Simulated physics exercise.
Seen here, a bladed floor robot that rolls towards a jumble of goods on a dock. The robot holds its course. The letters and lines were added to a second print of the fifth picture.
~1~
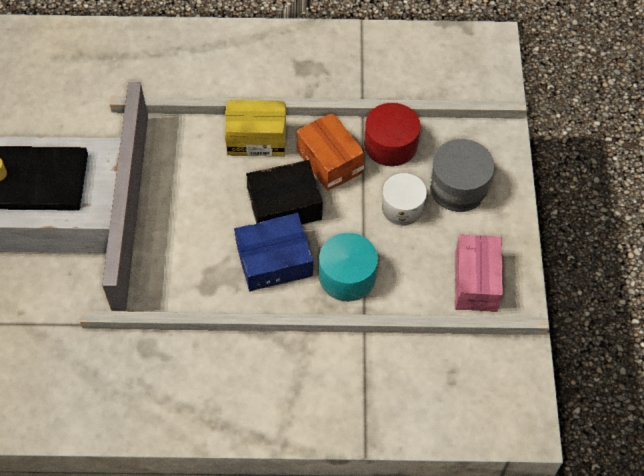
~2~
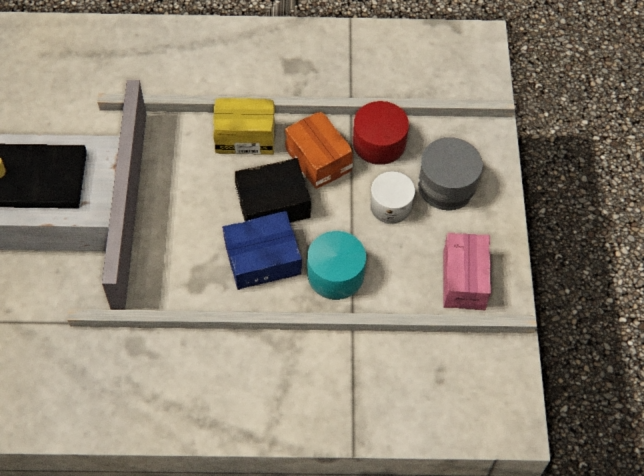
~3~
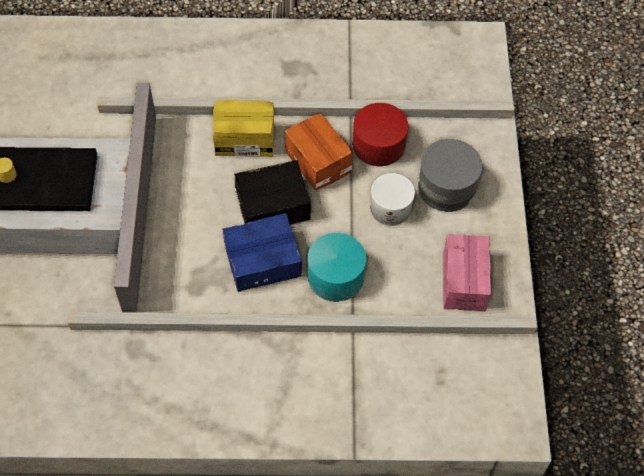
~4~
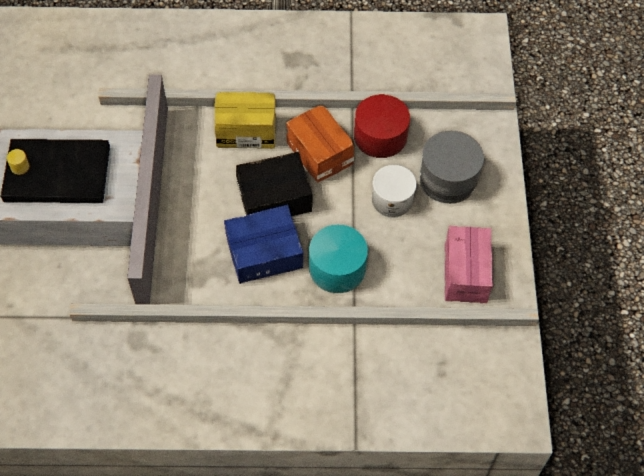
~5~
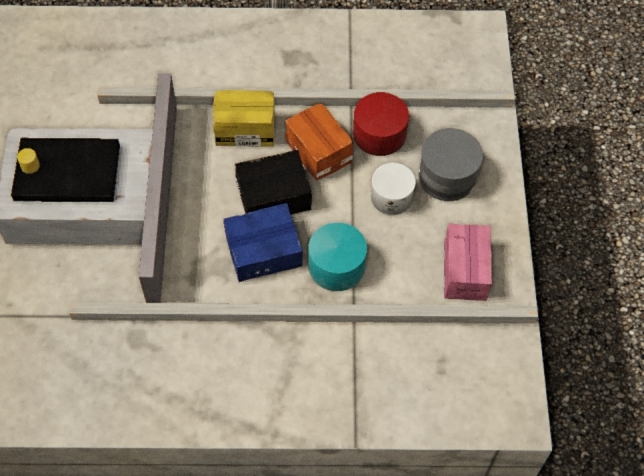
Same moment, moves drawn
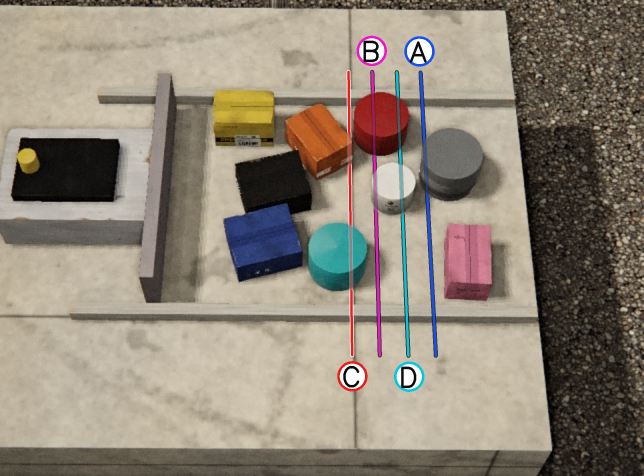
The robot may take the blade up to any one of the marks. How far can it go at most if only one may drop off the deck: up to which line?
Line B.
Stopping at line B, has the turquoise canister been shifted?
By then, yes.
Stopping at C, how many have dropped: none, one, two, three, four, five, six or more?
The count is none.
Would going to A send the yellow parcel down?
No.
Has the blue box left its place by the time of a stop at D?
By then, yes.
On the copy, A at (428, 203); B at (376, 203); C at (350, 203); D at (402, 203).
On B. First, robot (154, 169); yellow parcel (277, 119); orange box (335, 144).
Then, robot (233, 170); grey pail (461, 165); red canister (450, 120).
Finally, robot (291, 171); grey pail (516, 164); pink box (526, 265); none fallen.
By contrast, A drops three; C is within the limit but short; D drops three.
